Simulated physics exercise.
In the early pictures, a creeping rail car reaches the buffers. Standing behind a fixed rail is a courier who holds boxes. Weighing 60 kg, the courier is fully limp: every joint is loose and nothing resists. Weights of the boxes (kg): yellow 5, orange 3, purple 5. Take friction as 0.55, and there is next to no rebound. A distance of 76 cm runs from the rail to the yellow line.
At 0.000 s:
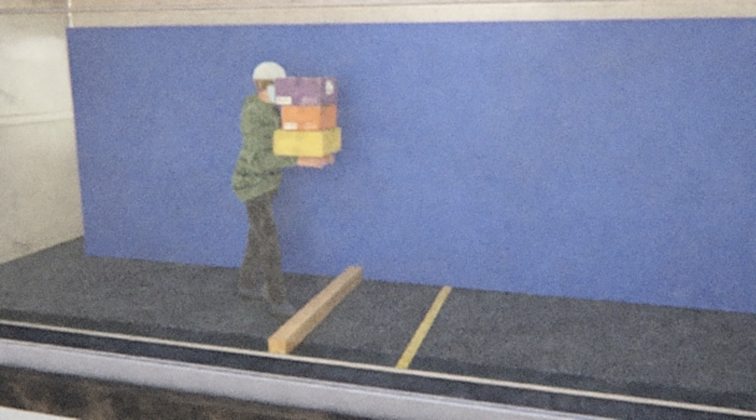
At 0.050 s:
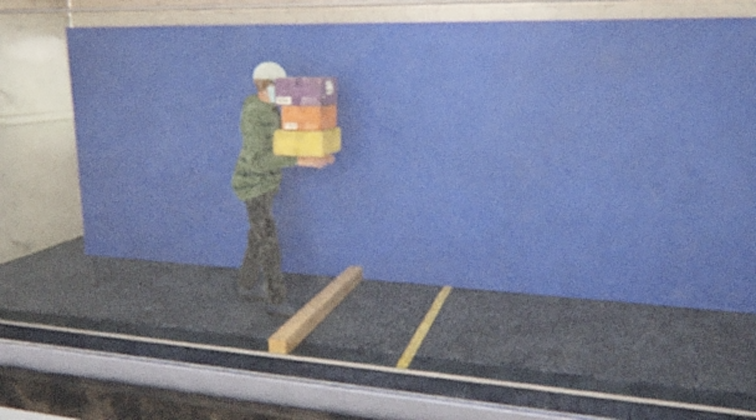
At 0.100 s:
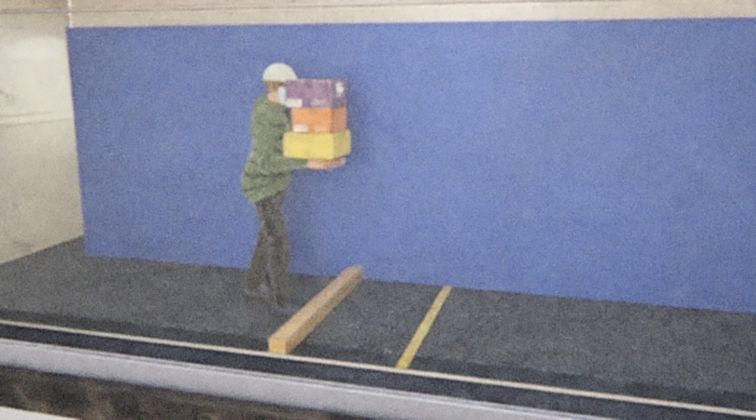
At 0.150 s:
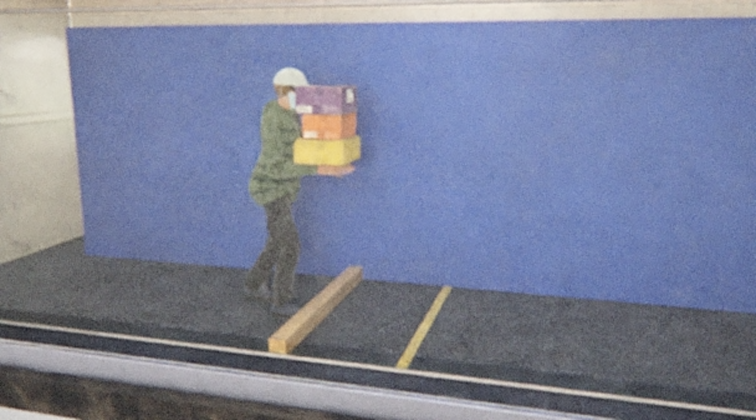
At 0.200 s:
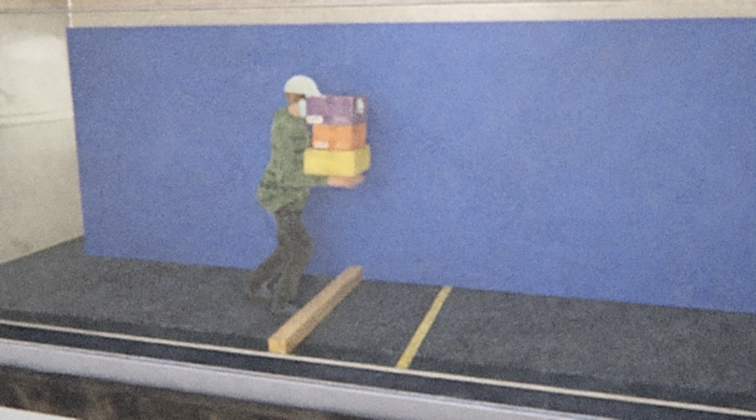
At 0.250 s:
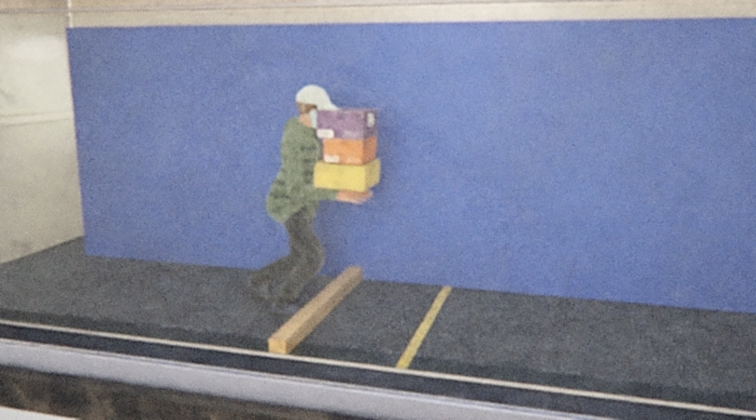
A courier in a white cap and green patterned jacket, holding stacked purple, orange and yellow cartons, shifts right and sinks lower against a blue wall, knees bending, while the feet stay left of the rail and yellow line.
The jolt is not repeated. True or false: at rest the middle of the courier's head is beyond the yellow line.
True.
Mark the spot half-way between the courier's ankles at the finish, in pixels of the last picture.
About pixel (307, 293).
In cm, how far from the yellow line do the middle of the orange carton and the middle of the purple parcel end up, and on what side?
Orange carton 20 past, purple parcel 70 past.
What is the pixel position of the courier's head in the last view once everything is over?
Once everything settles, you'd find it around (471, 313).
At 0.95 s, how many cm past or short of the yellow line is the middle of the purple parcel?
Position: Approx. 55 cm past.
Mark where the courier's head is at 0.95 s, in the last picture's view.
Estimated position: Around (472, 289).
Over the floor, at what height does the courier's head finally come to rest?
Head height at the end: Near 15 cm.
After 0.45 s the courier's head is 43 cm short of the yellow line, near (362, 174) in the last picture's view; the orange carton 22 cm short of the yellow line, tilted 5°.
After 0.65 s the courier's head is 6 cm past the yellow line, near (434, 250) in the last picture's view.
After 0.95 s the courier's head is 31 cm past the yellow line, near (472, 289) in the last picture's view.
At rest, 2.3 s, yellow parcel stops short of the yellow line; orange carton crosses the yellow line; purple parcel crosses the yellow line; courier's head crosses the yellow line.
